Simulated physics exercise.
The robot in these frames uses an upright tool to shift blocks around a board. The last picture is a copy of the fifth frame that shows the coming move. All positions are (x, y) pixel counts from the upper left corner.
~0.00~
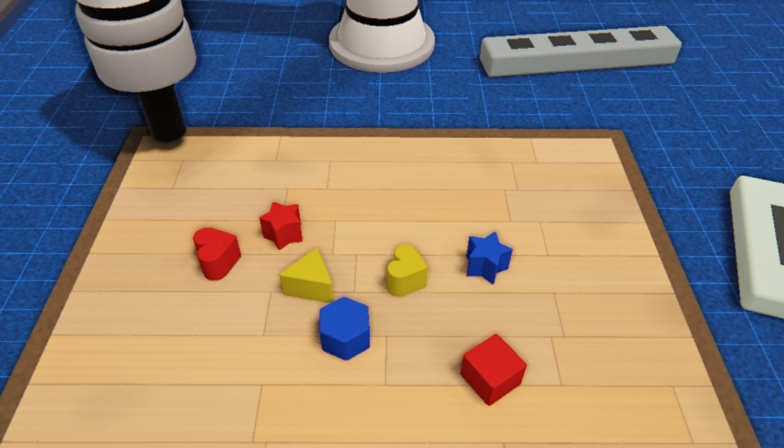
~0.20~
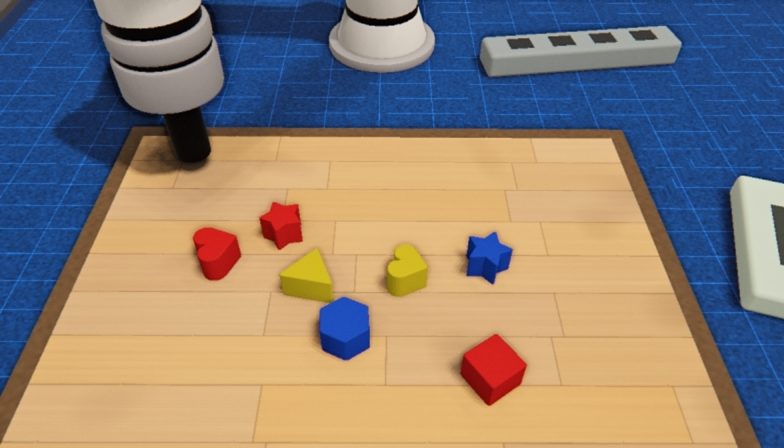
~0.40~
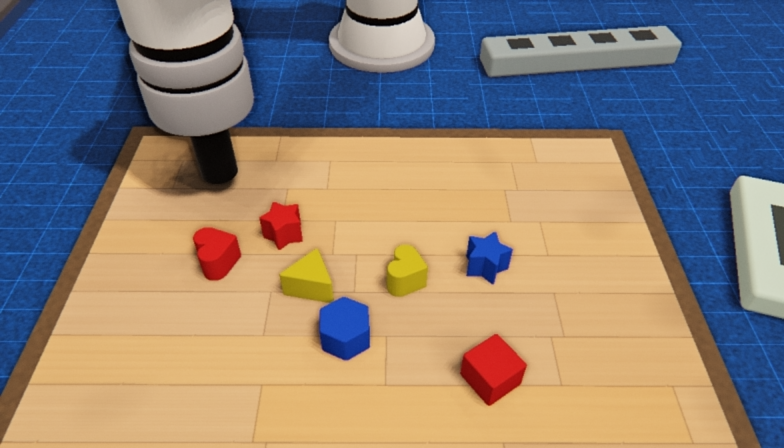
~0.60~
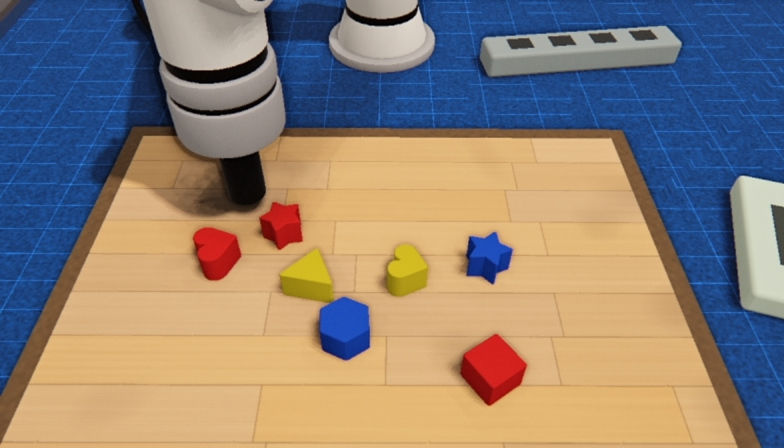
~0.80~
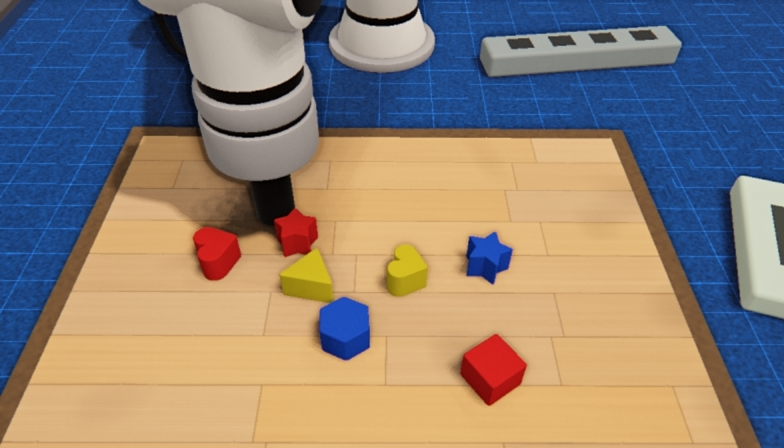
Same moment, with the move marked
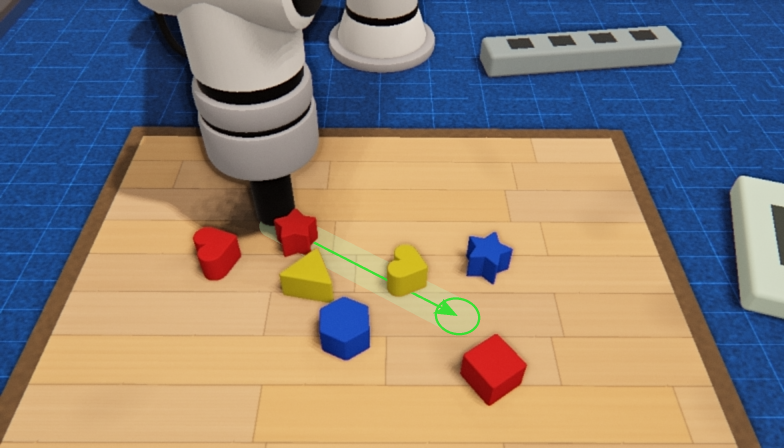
A white robot arm with a black upright tool moves from the top left corner of a wooden board diagonally down and right, toward the scattered red, yellow and blue blocks. It reaches the red star and nudges it slightly right, closer to the yellow triangle, while the other blocks stay still.
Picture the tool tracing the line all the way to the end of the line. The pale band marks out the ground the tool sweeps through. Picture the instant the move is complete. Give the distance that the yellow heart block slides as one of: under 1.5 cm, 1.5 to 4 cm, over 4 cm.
Ends over 4 cm away.
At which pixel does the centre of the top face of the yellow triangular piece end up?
In the picture, that point is around (325, 283).
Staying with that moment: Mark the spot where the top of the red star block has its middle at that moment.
At roughly (400, 303).
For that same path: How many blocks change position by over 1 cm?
Blocks moved: Three or more.
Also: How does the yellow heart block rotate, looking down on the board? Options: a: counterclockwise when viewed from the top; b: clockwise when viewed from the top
a (counterclockwise when viewed from the top)
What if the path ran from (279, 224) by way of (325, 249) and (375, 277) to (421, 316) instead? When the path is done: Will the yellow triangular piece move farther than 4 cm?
No
Path on the board, in a line from (279, 224) to (457, 316).
The first path, step by step. One third of the way, tool (333, 241); red star block (350, 255); yellow triangular piece (320, 280), turned 60° clockwise.
Two thirds of the way, tool (394, 272); red star block (391, 293), turned 45° clockwise; yellow triangular piece (325, 283), turned 85° clockwise; yellow heart block (436, 277), turned 45° anticlockwise.
At the end, tool (459, 305); red star block (400, 303), turned 85° clockwise; yellow triangular piece (325, 283), turned 85° clockwise; yellow heart block (507, 306), turned 60° anticlockwise; blue star block in place.
